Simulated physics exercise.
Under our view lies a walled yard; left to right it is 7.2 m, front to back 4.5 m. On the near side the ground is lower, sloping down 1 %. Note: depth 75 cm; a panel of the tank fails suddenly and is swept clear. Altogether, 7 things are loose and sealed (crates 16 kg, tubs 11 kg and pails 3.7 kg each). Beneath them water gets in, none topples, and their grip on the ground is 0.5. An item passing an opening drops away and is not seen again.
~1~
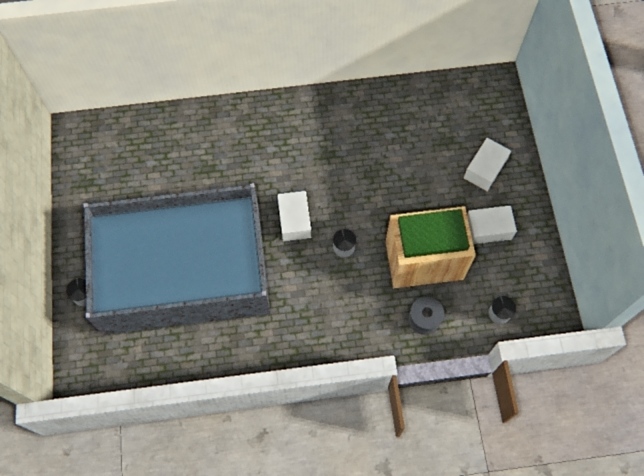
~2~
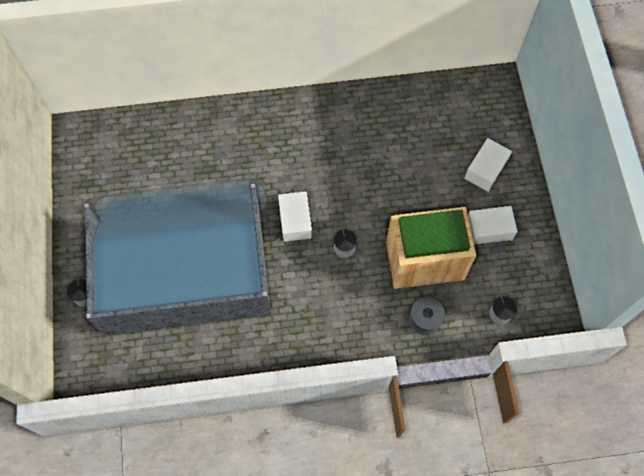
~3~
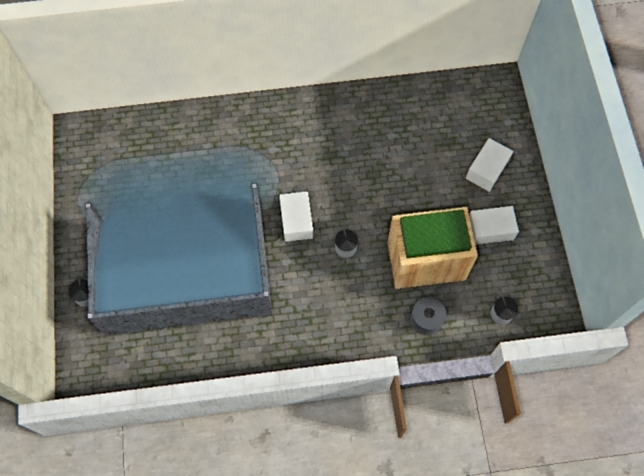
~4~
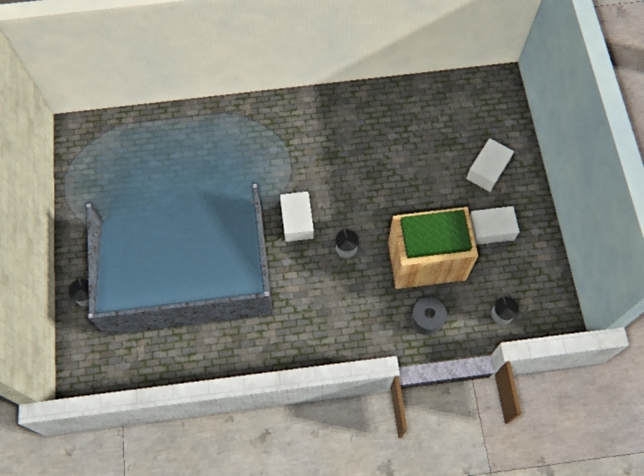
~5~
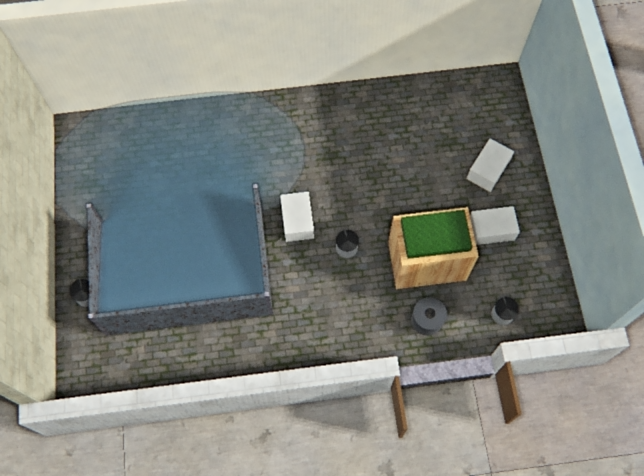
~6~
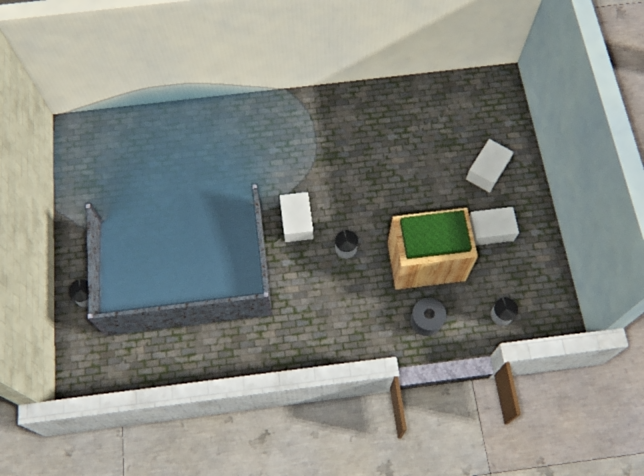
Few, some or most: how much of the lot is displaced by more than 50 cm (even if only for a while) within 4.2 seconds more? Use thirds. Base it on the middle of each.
Share: From one to two thirds.
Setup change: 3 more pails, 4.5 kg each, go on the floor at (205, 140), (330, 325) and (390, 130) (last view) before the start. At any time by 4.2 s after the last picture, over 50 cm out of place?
So it's gets above, then stays below, then gets above.
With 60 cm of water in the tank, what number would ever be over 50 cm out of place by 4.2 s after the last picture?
You'd get 3 in that case.
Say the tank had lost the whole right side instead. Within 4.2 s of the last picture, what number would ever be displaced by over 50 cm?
Then 6 of them would.
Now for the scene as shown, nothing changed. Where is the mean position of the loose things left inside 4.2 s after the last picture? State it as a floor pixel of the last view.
Somewhere near (414, 295).
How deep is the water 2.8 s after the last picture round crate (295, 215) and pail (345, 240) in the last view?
Depths: Near 3 cm, then near 2 cm.
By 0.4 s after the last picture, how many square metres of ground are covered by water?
Somewhere about 11.5 m2, give or take.
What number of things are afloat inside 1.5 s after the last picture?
Of them, 0.
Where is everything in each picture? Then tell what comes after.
In the first picture, a crate at (493, 221), on the bottom; a crate at (294, 212), on the bottom; water covers 3.3 m2; 0 of 7 have shifted.
In the second picture, a crate at (493, 221), on the bottom; a crate at (295, 212), on the bottom; 4.6 m2 under water; 0 of 7 have shifted.
In the third picture, a crate at (495, 221), on the bottom; a crate at (296, 212), on the bottom; water covers 6.2 m2; 0 of 7 have shifted.
In the fourth picture, a crate at (495, 222) rests on the ground; a crate at (297, 212), on the bottom; 8.2 m2 under water; 0 of 7 have shifted.
In the fifth picture, a crate at (496, 222) rests on the ground; a crate at (297, 212), on the bottom; 10.1 m2 under water; 0 of 7 have shifted.
In the sixth picture, a crate at (495, 222), on the bottom; a crate at (296, 213), on the bottom; water covers 10.8 m2; 0 of 7 have shifted.
Then, 0.4 s after the last picture 0 of 7 are over 50 cm from their spots; 0 afloat.
Then, 1.5 s after the last picture 0 of 7 are over 50 cm from their spots; 0 afloat.
Then, 2.8 s after the last picture 2 of 7 are over 50 cm from their spots; 2 afloat.
Then, 4.2 s after the last picture 3 of 7 are over 50 cm from their spots, and 3 have been at some point; 3 afloat.
